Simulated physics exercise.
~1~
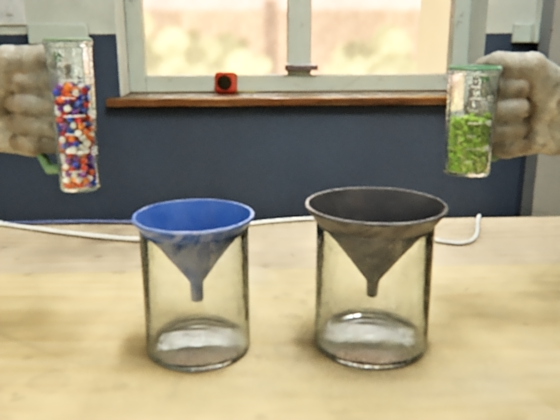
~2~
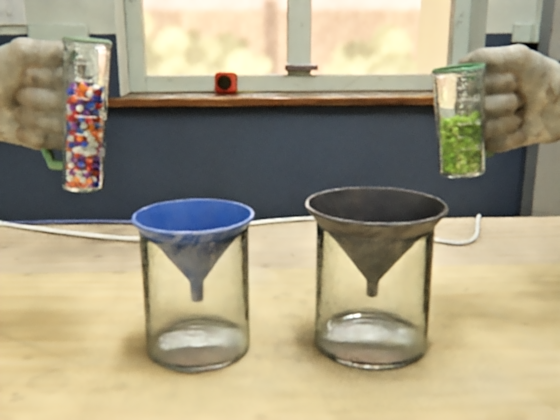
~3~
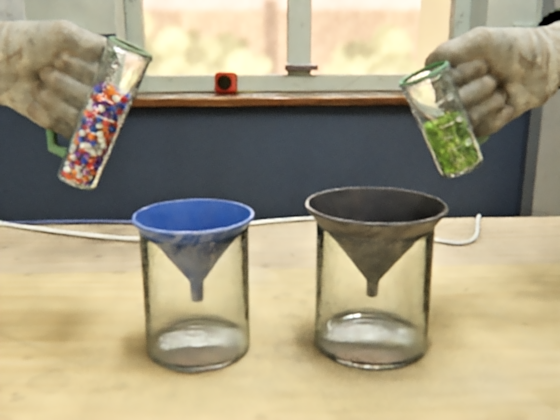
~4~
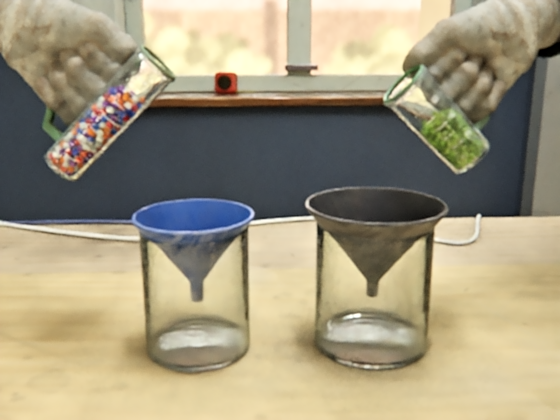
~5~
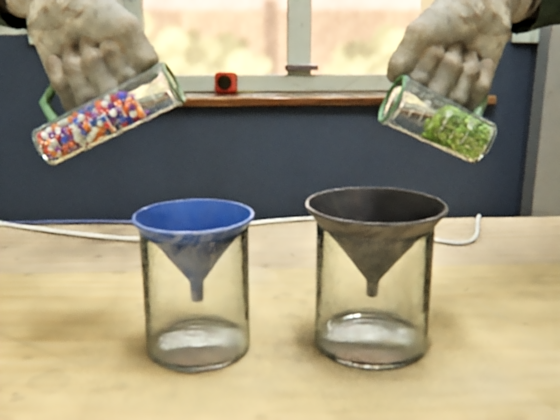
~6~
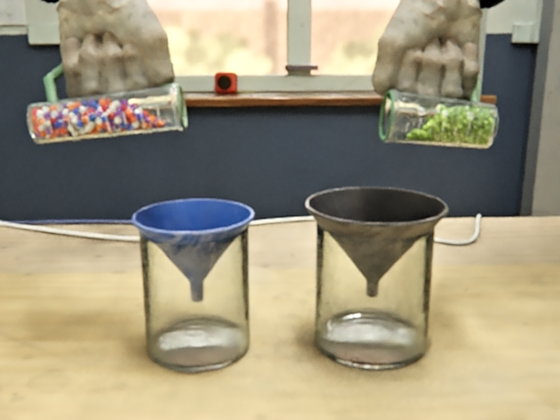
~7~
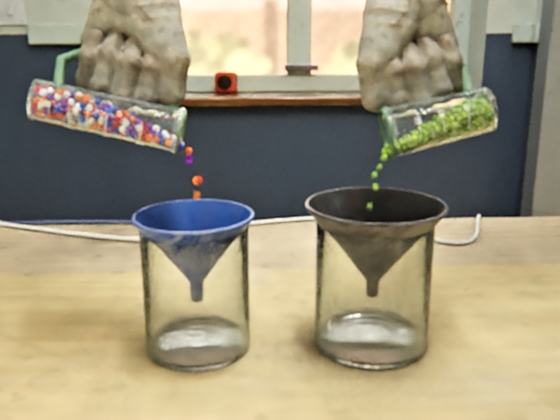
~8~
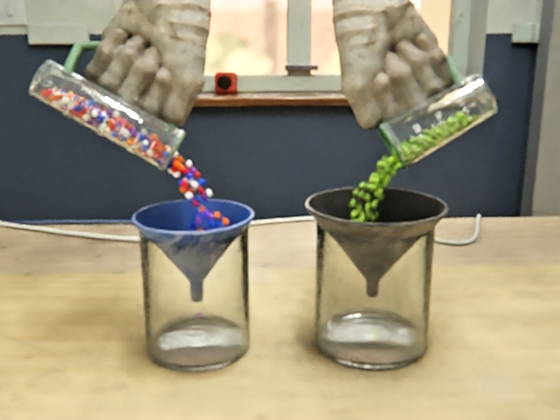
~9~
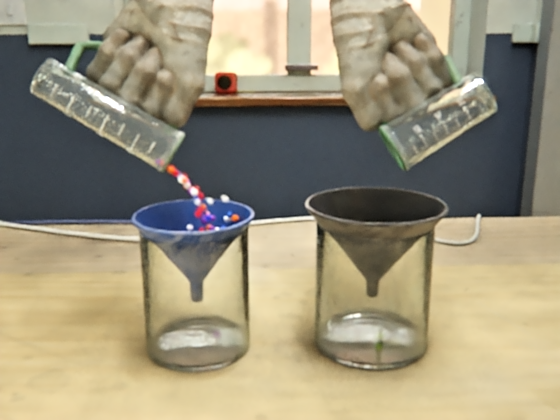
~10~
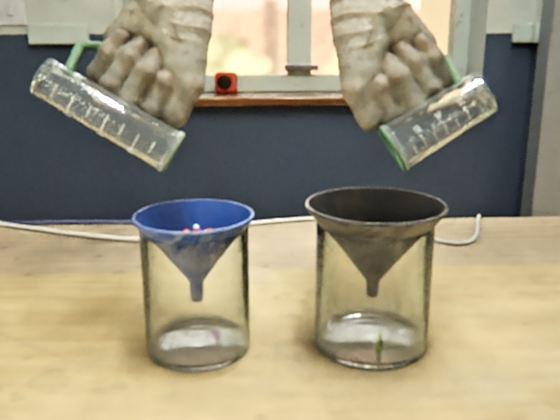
Two gloved hands tip cups of colourful and green beads, which mostly stay in the funnels.
